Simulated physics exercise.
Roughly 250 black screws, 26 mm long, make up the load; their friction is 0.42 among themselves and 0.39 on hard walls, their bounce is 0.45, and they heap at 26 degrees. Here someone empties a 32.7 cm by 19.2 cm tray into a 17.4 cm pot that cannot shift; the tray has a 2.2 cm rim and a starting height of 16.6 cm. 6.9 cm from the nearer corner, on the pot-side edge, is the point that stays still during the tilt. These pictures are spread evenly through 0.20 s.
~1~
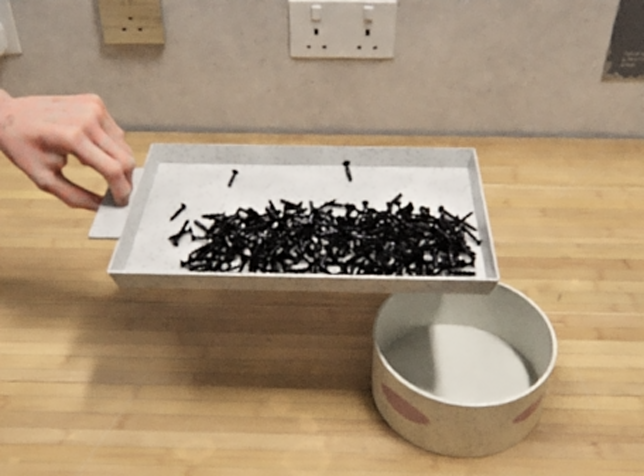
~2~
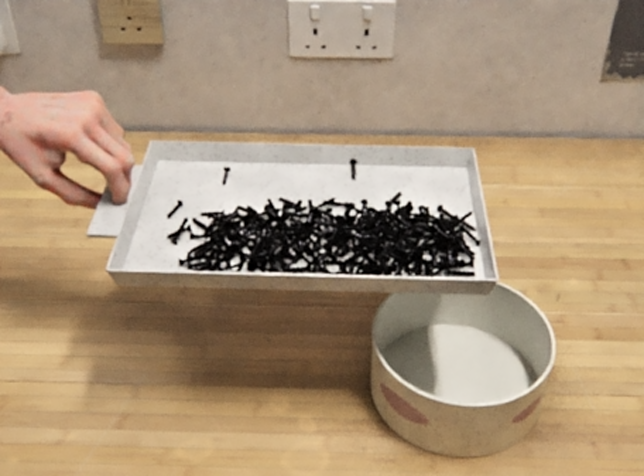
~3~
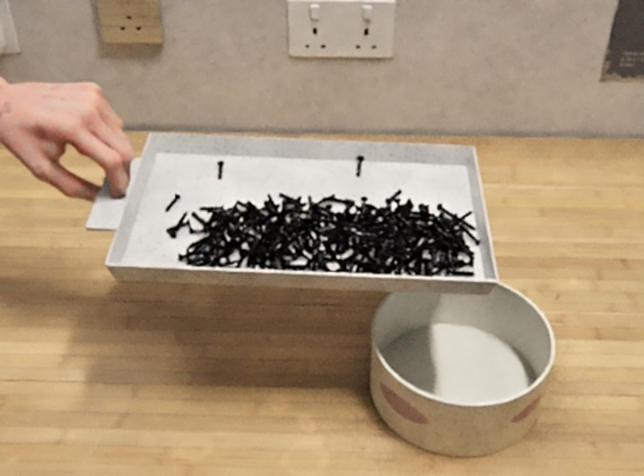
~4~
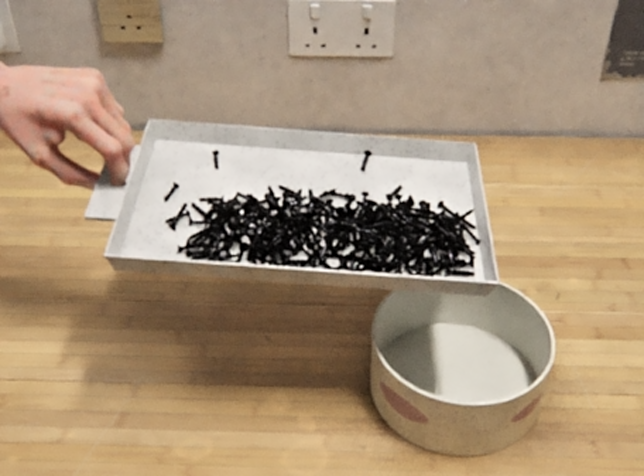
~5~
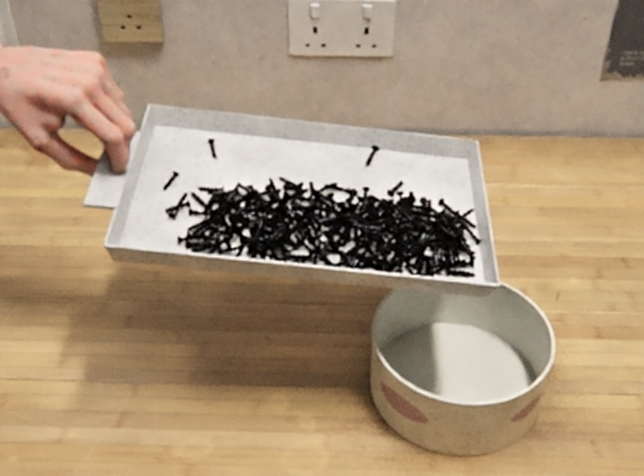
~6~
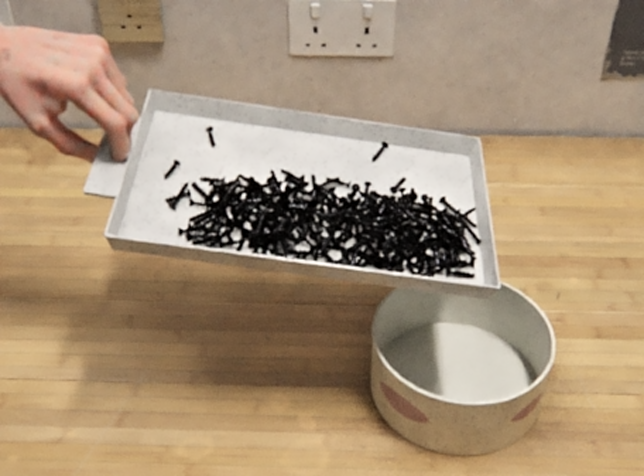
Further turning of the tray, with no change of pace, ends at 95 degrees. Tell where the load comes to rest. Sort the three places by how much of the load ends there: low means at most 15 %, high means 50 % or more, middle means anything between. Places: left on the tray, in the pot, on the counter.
Left on the tray - low, pot - high, counter - low.
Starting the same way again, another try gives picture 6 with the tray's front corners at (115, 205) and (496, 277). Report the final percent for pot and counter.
The pot gets 55 and the counter 45.
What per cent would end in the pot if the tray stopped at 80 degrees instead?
That would give about 90 per cent.
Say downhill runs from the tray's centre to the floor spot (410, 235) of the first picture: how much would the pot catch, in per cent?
Around 60 percent of them.
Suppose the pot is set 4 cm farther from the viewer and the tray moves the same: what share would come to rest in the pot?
35 per cent.
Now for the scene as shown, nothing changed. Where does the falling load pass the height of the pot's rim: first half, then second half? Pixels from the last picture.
First half close to (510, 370), second half close to (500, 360).
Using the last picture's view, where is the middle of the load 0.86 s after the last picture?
Near pixel (493, 312).
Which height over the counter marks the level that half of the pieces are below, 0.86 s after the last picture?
Some 14 cm.
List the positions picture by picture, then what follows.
The first frame shows tray tilt 0 degrees, front corners at (115, 268) and (492, 275); middle of the pieces at (337, 241); pot at (464, 334).
The second frame shows tray tilt 1 degrees, front corners at (114, 266) and (491, 276); middle of the pieces at (336, 240).
The third frame shows tray tilt 2 degrees, front corners at (113, 261) and (491, 277); middle of the pieces at (335, 237).
The fourth frame shows tray tilt 5 degrees, front corners at (112, 251) and (492, 278), lowest corner right front; middle of the pieces at (336, 233).
The fifth frame shows tray tilt 8 degrees, front corners at (112, 241) and (493, 280), lowest corner right front; middle of the pieces at (337, 228).
The sixth frame shows tray tilt 11 degrees, front corners at (112, 232) and (494, 282), lowest corner right front; middle of the pieces at (339, 224); pot at (463, 332).
Then, 0.51 s after the last picture, tilt 51 degrees; the tray holds 100 %, the pot 0 %.
Then, 0.86 s after the last picture, tilt 78 degrees; the tray holds 50 %, the pot 20 %.
Then, 1.29 s after the last picture, tilt 95 degrees; the tray holds 0 %, the pot 90 %.
In the end, tray 0 %, pot 95 %, counter 5 %.
